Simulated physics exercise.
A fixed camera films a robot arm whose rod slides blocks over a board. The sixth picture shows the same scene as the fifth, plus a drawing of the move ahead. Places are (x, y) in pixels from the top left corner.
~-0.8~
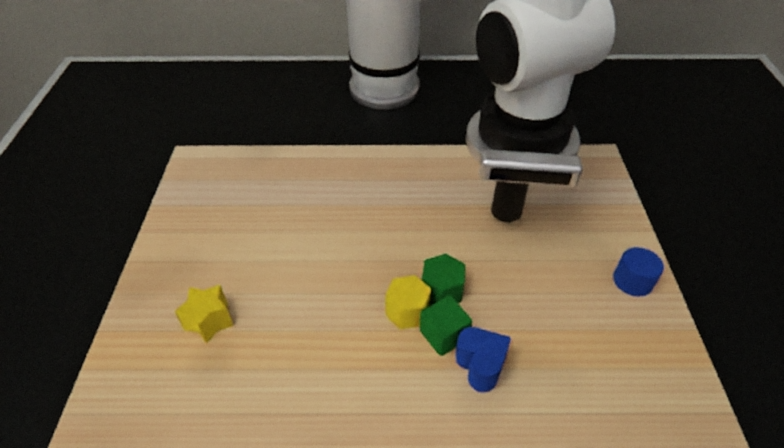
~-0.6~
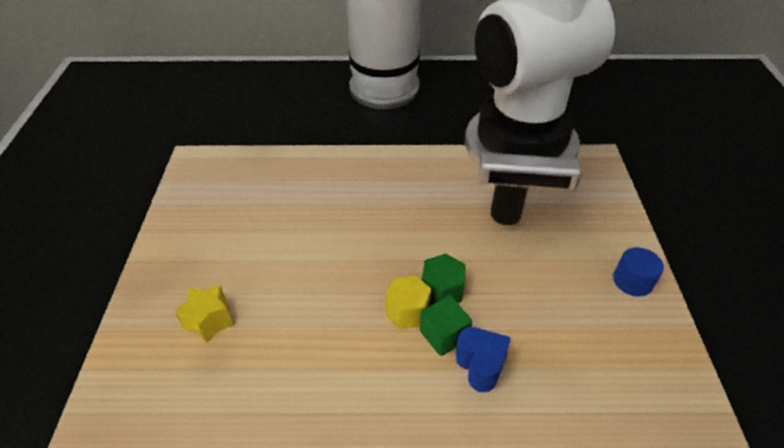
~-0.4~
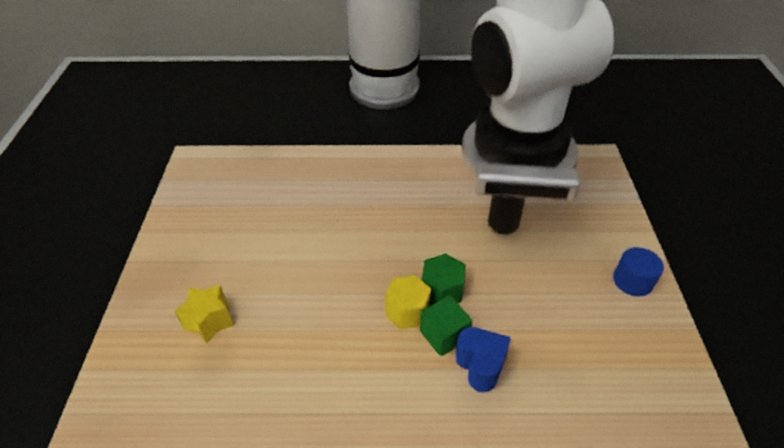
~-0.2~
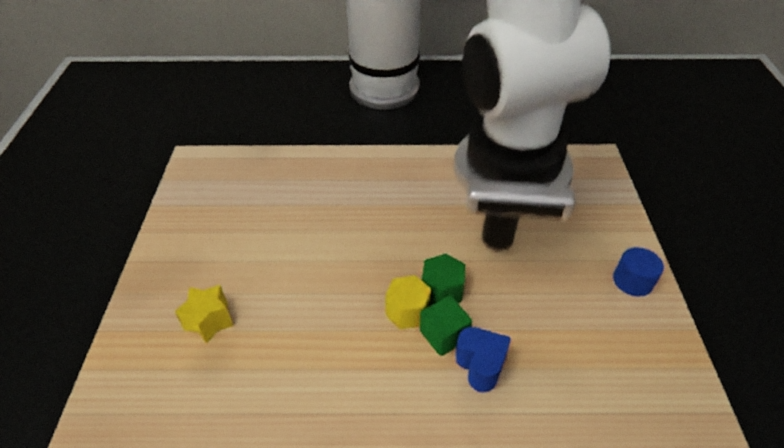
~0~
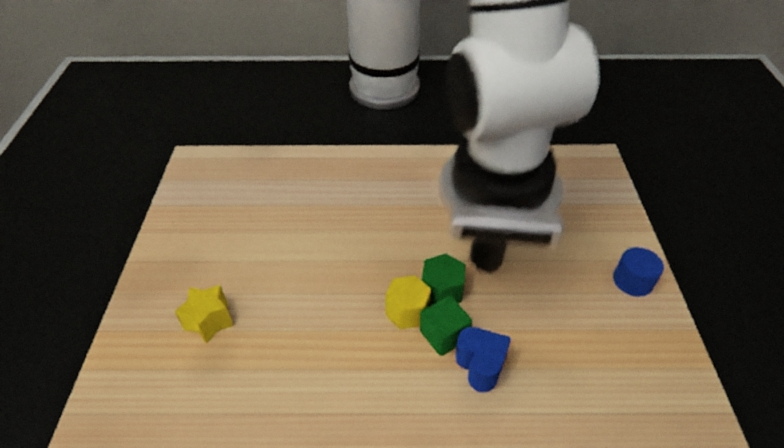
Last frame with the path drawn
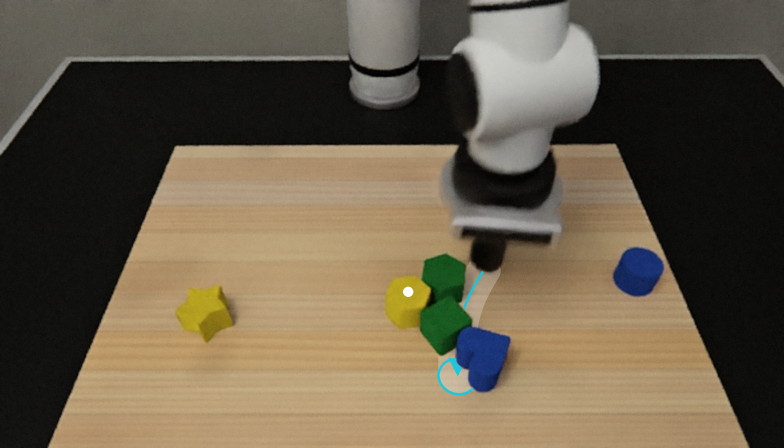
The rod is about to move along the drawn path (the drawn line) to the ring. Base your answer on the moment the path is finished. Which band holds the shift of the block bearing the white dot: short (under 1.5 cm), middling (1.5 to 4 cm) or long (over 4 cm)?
The answer is 1.5 to 4 cm.
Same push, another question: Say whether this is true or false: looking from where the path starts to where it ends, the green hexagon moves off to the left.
False.
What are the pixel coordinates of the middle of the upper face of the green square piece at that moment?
I predict (420, 349).
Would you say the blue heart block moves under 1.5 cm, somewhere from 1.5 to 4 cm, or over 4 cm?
The answer will be the middling band, 1.5 to 4 cm.
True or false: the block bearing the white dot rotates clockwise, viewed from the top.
The statement is incorrect.
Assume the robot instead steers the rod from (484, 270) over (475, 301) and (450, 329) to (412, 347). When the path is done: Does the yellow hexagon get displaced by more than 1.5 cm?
My answer is no.
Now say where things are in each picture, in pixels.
The first frame shows rod's lower end at (506, 212); yellow hexagon at (408, 292); green hexagon at (444, 271); green square piece at (447, 316); blue heart block at (485, 348).
The second frame shows rod at (506, 215); blocks still.
The third frame shows rod at (503, 223); blocks still.
The fourth frame shows rod at (498, 238); blocks still.
The fifth frame shows rod at (486, 260); yellow hexagon at (408, 292); green hexagon at (444, 271); green square piece at (447, 316); blue heart block at (485, 348).
Drawn move, from (484, 270) over (468, 299) and (458, 335) to (458, 376); the dot is on the yellow hexagon.
What follows on the original path. One third of the way, rod at (469, 289); yellow hexagon at (389, 297); green hexagon at (429, 280), turned 35° clockwise.
Two thirds of the way, rod at (460, 325); yellow hexagon at (382, 296), turned 25° anticlockwise; green hexagon at (426, 285), turned 65° clockwise; green square piece at (430, 335); blue heart block at (487, 352).
At the end, rod at (459, 367); yellow hexagon at (382, 296), turned 25° anticlockwise; green hexagon at (426, 285), turned 65° clockwise; green square piece at (420, 349), turned 35° clockwise; blue heart block at (500, 379), turned 60° anticlockwise.
